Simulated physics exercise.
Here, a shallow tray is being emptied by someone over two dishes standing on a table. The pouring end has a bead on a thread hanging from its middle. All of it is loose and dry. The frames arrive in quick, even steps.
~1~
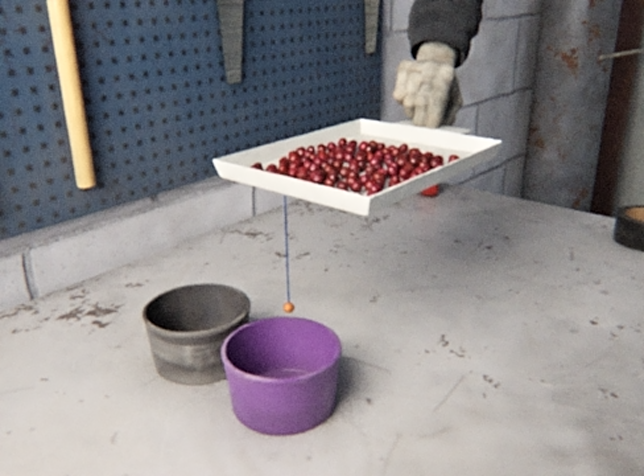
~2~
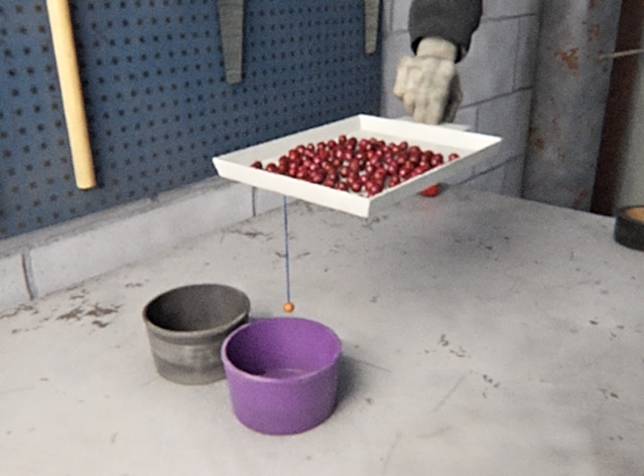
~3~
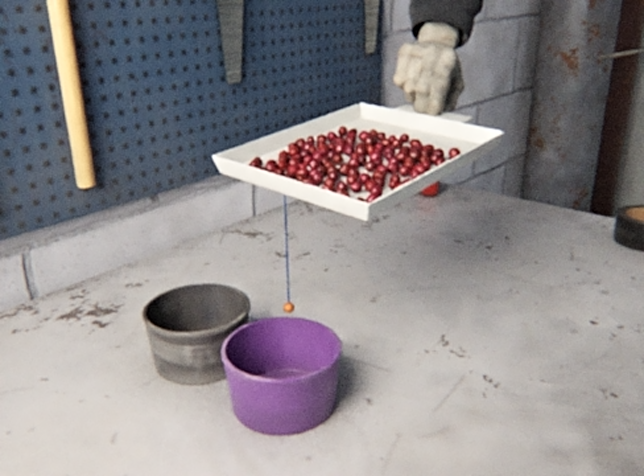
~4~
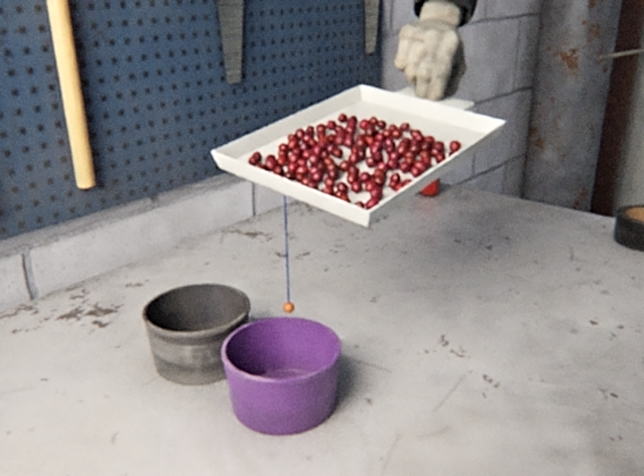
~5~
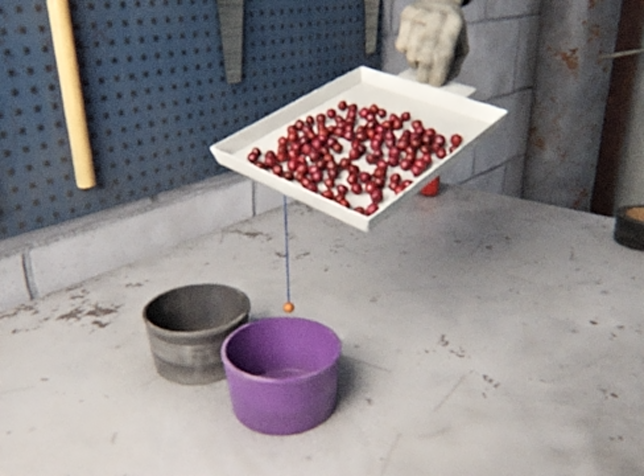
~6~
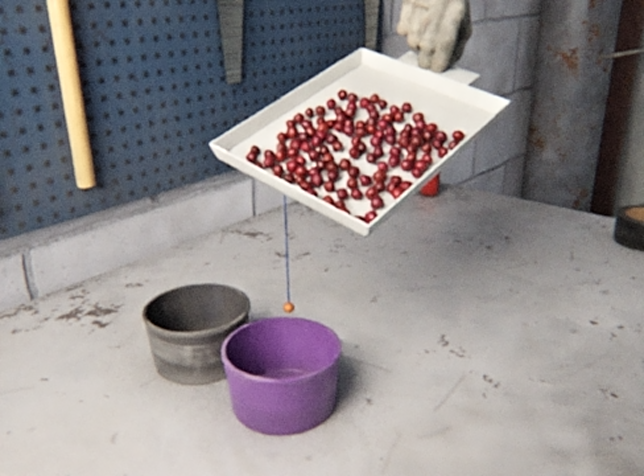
White tray of dark red dried cherries tilting steeply as a gloved hand raises its far side above grey and purple dishes.
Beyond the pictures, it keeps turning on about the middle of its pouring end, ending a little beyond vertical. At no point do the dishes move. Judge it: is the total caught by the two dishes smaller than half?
Yes.
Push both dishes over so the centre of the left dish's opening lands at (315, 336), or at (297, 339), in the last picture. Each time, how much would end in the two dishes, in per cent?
In order, 70 % and 60 %.
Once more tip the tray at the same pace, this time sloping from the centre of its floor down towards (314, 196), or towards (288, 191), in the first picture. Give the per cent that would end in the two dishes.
I'd put it at some 50 % and then some 70 %.
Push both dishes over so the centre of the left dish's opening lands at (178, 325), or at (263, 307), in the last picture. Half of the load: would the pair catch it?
A minority, then a majority.
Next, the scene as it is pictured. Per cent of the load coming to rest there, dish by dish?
Per hundred pieces, the left dish ends with about 0 and the right dish with about 20.
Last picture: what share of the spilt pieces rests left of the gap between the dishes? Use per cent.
I'd say some 10 in a hundred.
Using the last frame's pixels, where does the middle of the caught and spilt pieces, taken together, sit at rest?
Close to (353, 424), more or less.
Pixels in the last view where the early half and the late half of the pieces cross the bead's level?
Roughly at (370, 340) first, and then at (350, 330).
Shortly afterwards, tray tipped steeply; all but a few on the tray; only a few in the air.
Next, tray tipped past a quarter turn; a little on the tray; near a quarter in the right dish; near two thirds outside both; a little in the air.
Some moments later, tray tipped past a quarter turn; near a quarter in the right dish; the bulk outside both.
In the end, tray tipped past a quarter turn; near a quarter in the right dish; none at all in the left dish; the bulk outside both.
